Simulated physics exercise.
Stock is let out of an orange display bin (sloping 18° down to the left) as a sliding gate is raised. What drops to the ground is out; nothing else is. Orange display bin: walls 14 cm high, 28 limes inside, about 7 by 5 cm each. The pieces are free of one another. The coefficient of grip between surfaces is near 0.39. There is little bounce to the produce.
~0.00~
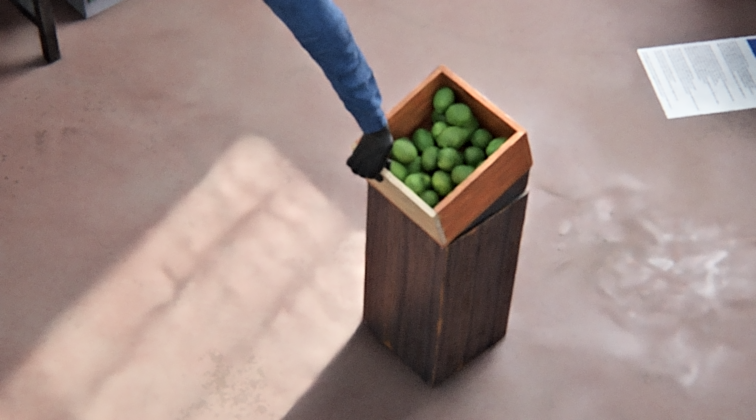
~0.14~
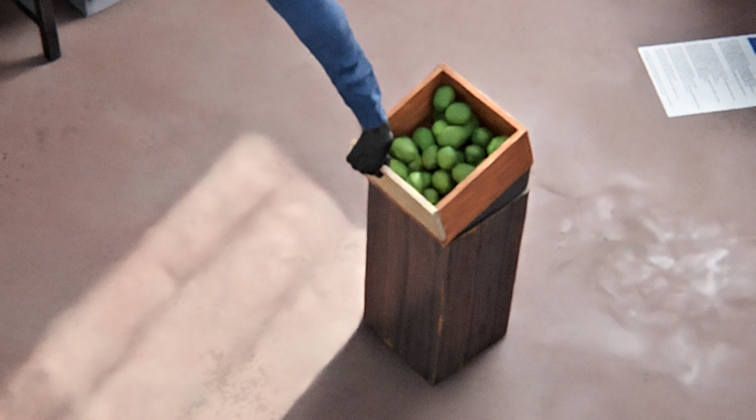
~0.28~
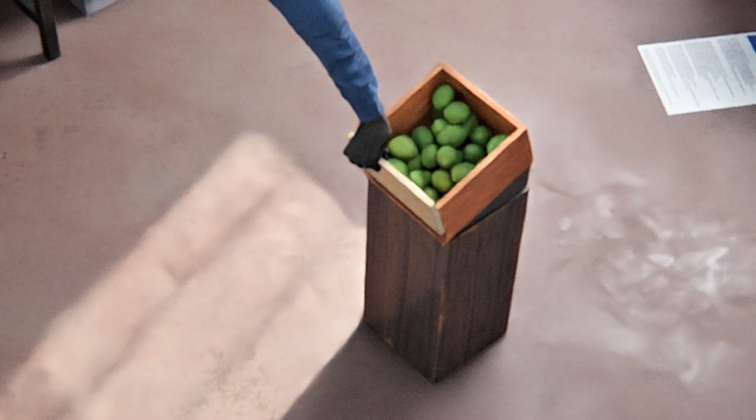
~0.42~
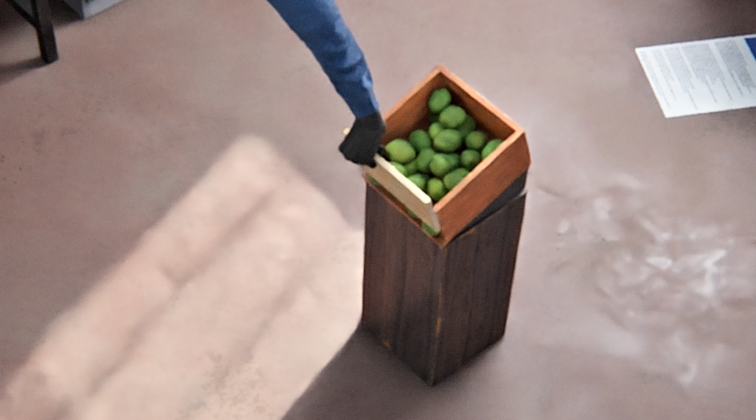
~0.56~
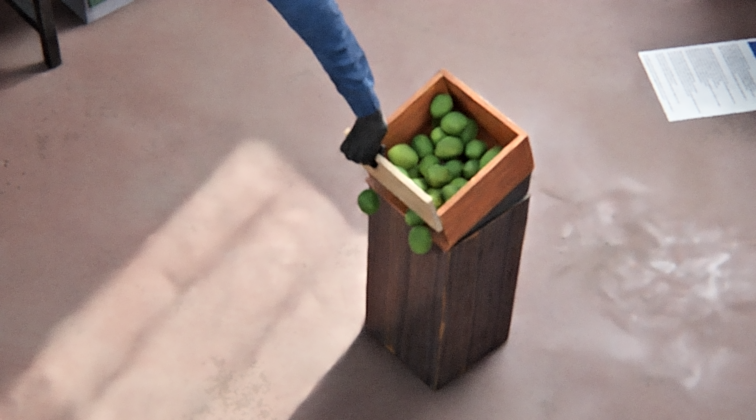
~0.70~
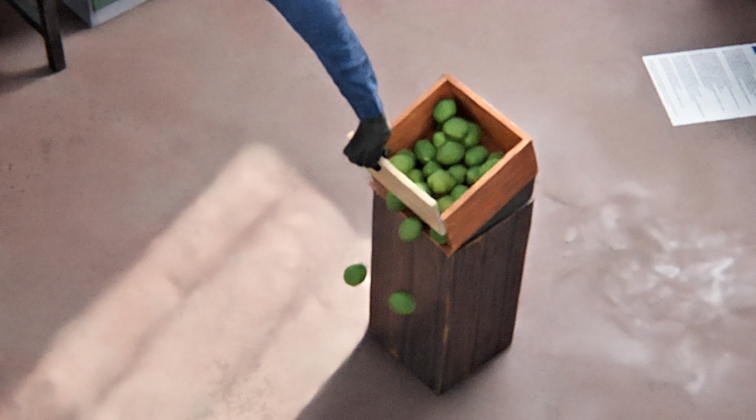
A gloved hand raising the gate of a tilted orange bin, limes slipping out beneath it and dropping past the dark wooden stand.
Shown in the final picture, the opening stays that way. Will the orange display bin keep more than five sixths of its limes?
No.
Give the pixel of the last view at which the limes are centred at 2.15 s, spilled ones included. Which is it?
The middle is around (401, 226).
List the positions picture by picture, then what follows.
In the first frame (each is followed by its nearest rim corner in this view), orange display bin, (435, 211); gate raised by 0 cm; none has fallen clear.
The second frame shows orange display bin, (436, 210); gate raised by 1 cm.
The third frame shows orange display bin, (436, 208); gate raised by 3 cm.
The fourth frame shows orange display bin, (433, 211); gate raised by 6 cm.
The fifth frame shows orange display bin, (437, 215); gate raised by 8 cm.
The sixth frame shows orange display bin, (441, 219); gate raised by 8 cm; 2 falling or fallen, the lowest lime at (355, 275).
After 1.06 s, orange display bin 20 in, 8 out.
After 1.51 s, orange display bin 20 in, 8 out.
After 2.15 s, orange display bin 14 in, 14 out.
When it is over (at 2.96 s), orange display bin 0 in, 28 out. Asked share, 28 of 28, 100 per cent.
